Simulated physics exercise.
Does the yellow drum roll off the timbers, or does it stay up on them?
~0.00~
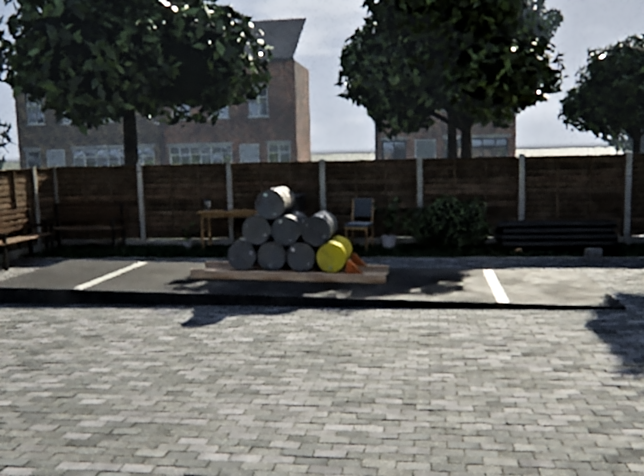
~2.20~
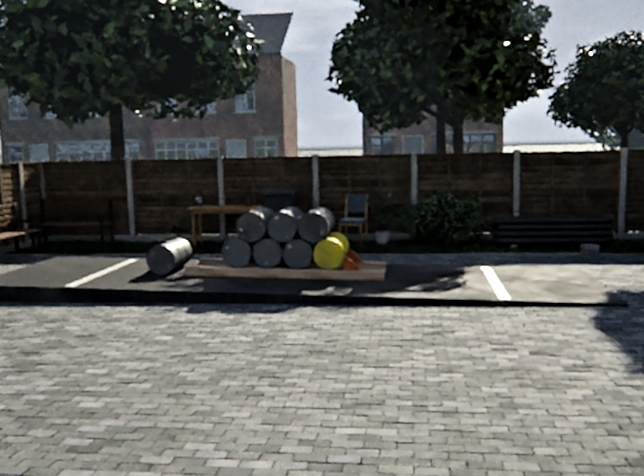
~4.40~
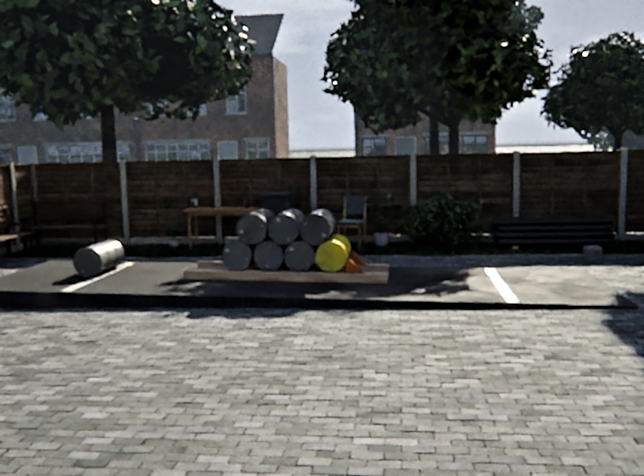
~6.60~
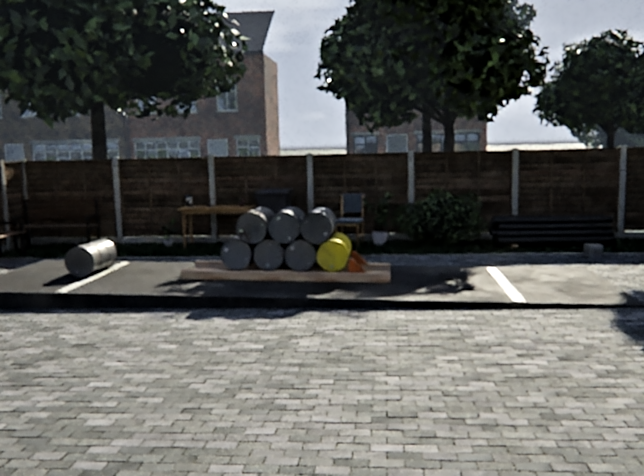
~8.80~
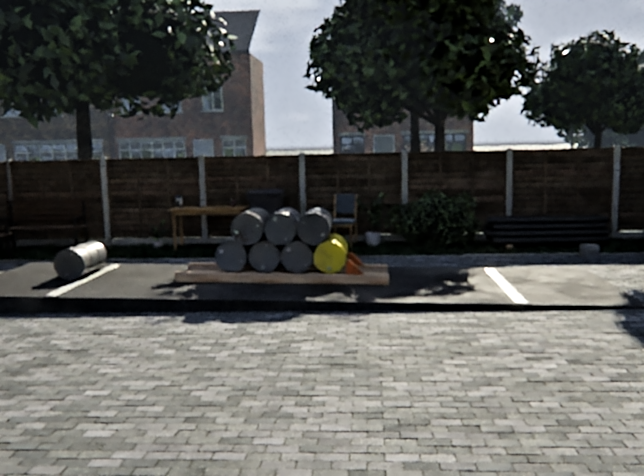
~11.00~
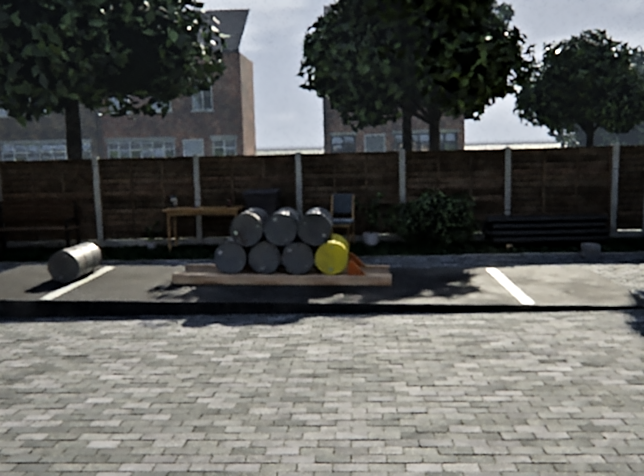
The yellow drum stays up on the timbers, at the right end of the bottom row.
